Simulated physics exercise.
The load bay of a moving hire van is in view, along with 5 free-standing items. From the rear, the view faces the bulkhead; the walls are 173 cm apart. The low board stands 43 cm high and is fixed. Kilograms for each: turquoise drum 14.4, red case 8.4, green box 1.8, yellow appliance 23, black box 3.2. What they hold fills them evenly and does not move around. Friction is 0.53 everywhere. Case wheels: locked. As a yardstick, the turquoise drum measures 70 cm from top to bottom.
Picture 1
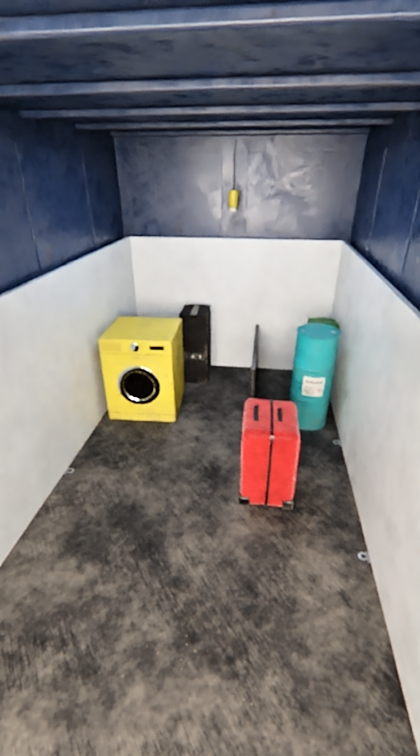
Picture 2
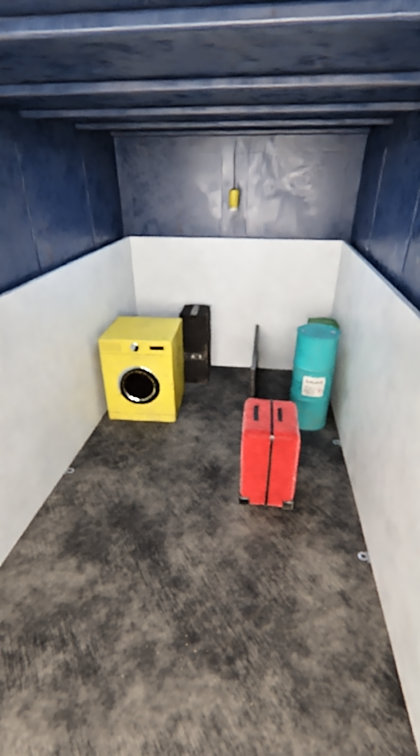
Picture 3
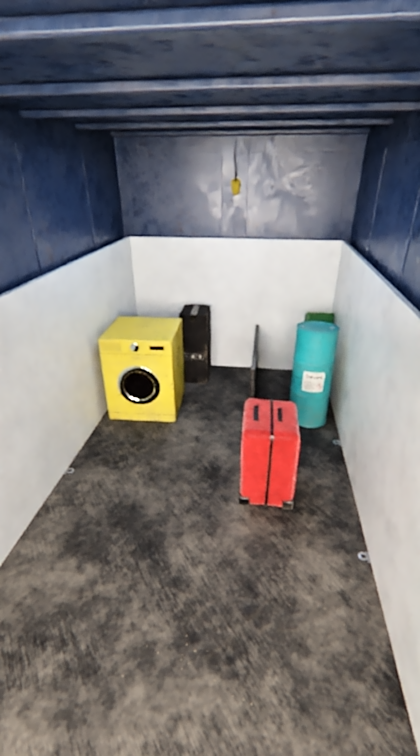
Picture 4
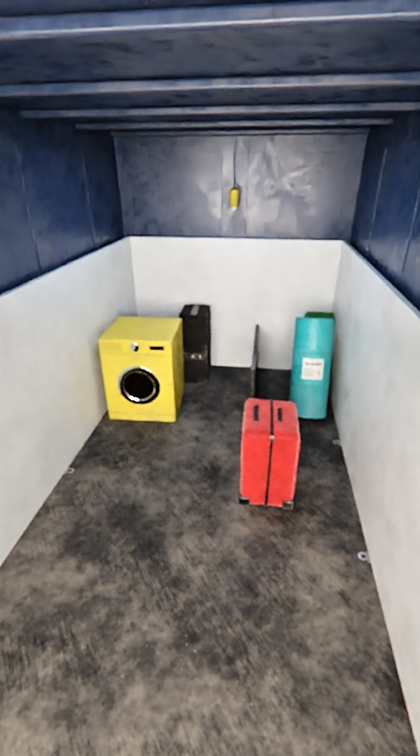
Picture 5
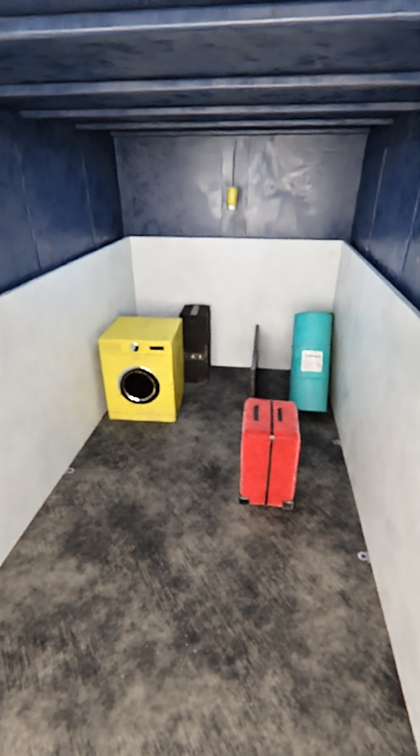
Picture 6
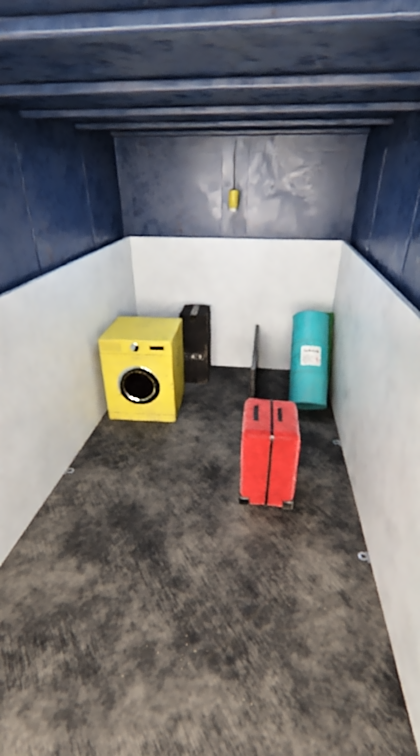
The clip shows a van's load bay holding a yellow appliance, a red case, a black box and a turquoise drum, which tilts away towards the bulkhead, covering the green box behind it, while the other items stay put.
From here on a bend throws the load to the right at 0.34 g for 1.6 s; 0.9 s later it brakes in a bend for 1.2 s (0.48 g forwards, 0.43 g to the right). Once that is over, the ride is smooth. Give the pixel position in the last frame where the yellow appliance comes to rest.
Near (186, 357).
Then, 3.00 s later than the last frame, push 0.48 g forwards, 0.43 g right; yellow appliance 2 cm from its spot near (148, 367); turquoise drum tilted 42°; green box tilted 26°.
Then, 3.30 s later than the last frame, push 0.48 g forwards, 0.43 g right; yellow appliance 15 cm from its spot near (162, 362); turquoise drum tilted 42°; green box tilted 26°.
Then, 3.50 s later than the last frame, push 0.48 g forwards, 0.43 g right; yellow appliance 30 cm from its spot near (178, 357); turquoise drum tilted 42°; green box tilted 26°.
Then, 3.70 s later than the last frame, push 0.19 g forwards, 0.17 g right; yellow appliance 36 cm from its spot near (186, 356); turquoise drum tilted 42°; green box tilted 26°.
When it is over, lying over in the van, turquoise drum; not toppled but over 15 cm from the start, red case, yellow appliance and black box; the last one within 15 cm of the start. In the last view, yellow appliance near (186, 356).
